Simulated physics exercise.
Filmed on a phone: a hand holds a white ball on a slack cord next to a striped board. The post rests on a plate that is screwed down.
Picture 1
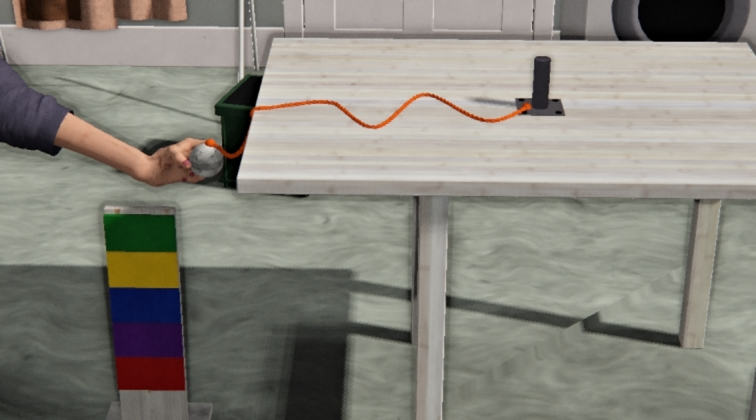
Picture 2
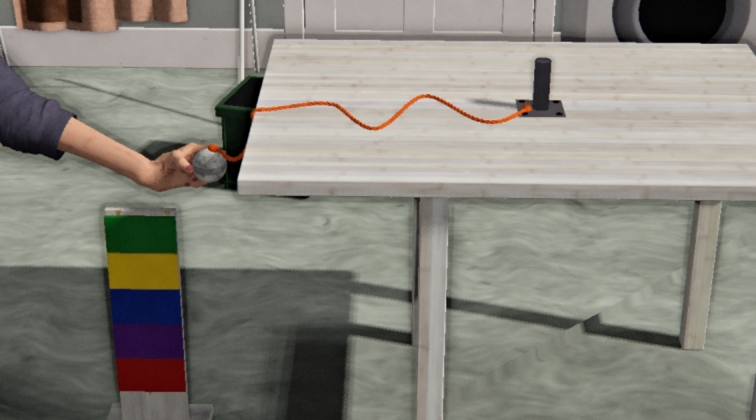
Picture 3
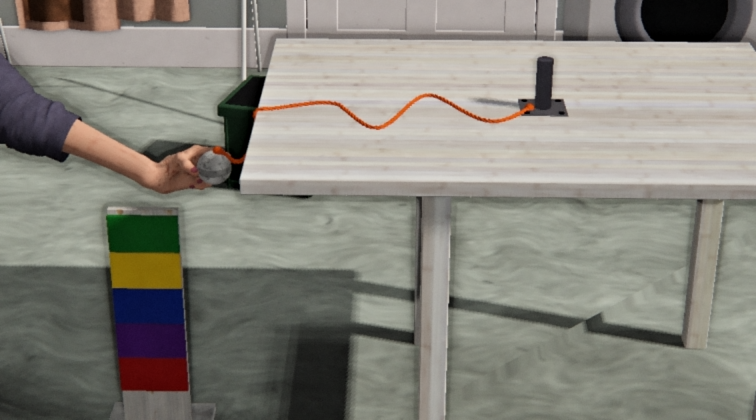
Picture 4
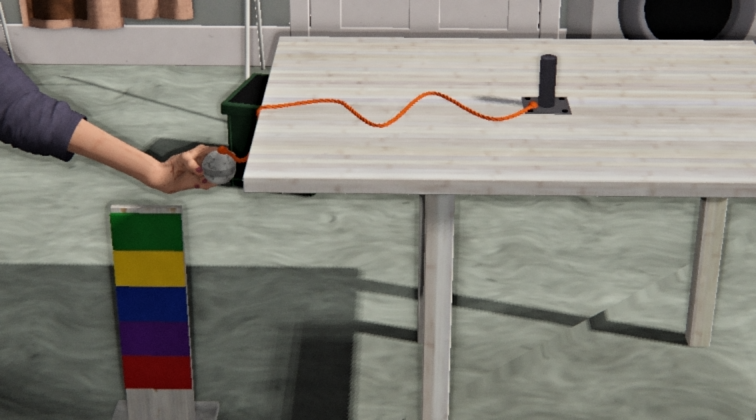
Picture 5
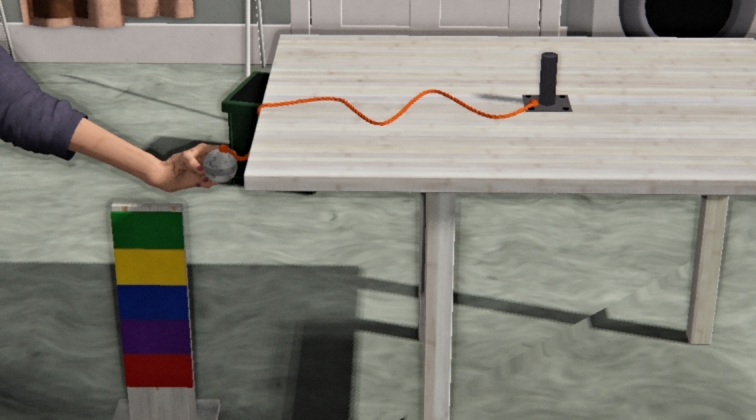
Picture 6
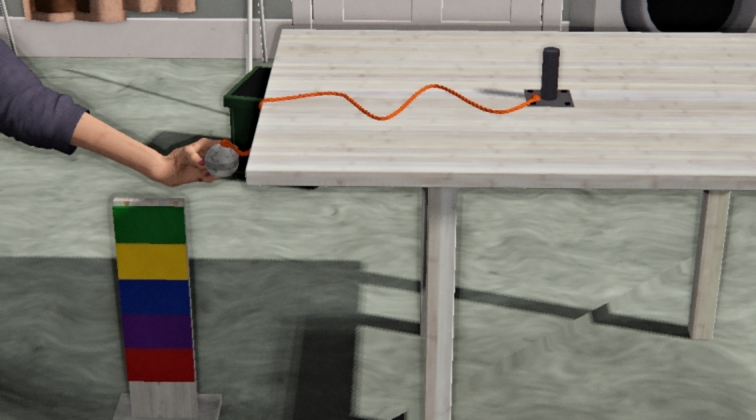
At first, a hand at the left holds a pale ball tied to a wavy orange cord that runs across a wooden table to a dark upright post, above a board of coloured bands. The hand and ball shift very slightly right, then stay nearly still, while the view drifts a little.
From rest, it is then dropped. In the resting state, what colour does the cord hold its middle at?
Its middle is held at purple.
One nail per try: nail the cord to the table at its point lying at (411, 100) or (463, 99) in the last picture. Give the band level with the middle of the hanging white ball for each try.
Going through them one at a time, the answers are yellow; blue.
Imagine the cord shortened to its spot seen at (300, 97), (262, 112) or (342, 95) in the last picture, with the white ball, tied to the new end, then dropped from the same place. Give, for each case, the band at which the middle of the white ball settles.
First cut: Green; second: Yellow; third: Higher than all five.
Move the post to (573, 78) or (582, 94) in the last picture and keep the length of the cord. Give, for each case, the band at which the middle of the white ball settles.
Going case by case, it's blue and then blue.
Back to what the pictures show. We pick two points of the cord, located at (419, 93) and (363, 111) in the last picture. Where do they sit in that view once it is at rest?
Near (355, 99) and (263, 122).
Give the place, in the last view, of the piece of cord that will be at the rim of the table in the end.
Around (373, 117).
A little later, ball near (272, 323); level with purple.
Next, ball near (266, 323); level with purple.
When it is over, ball near (273, 324); level with purple. At purple.
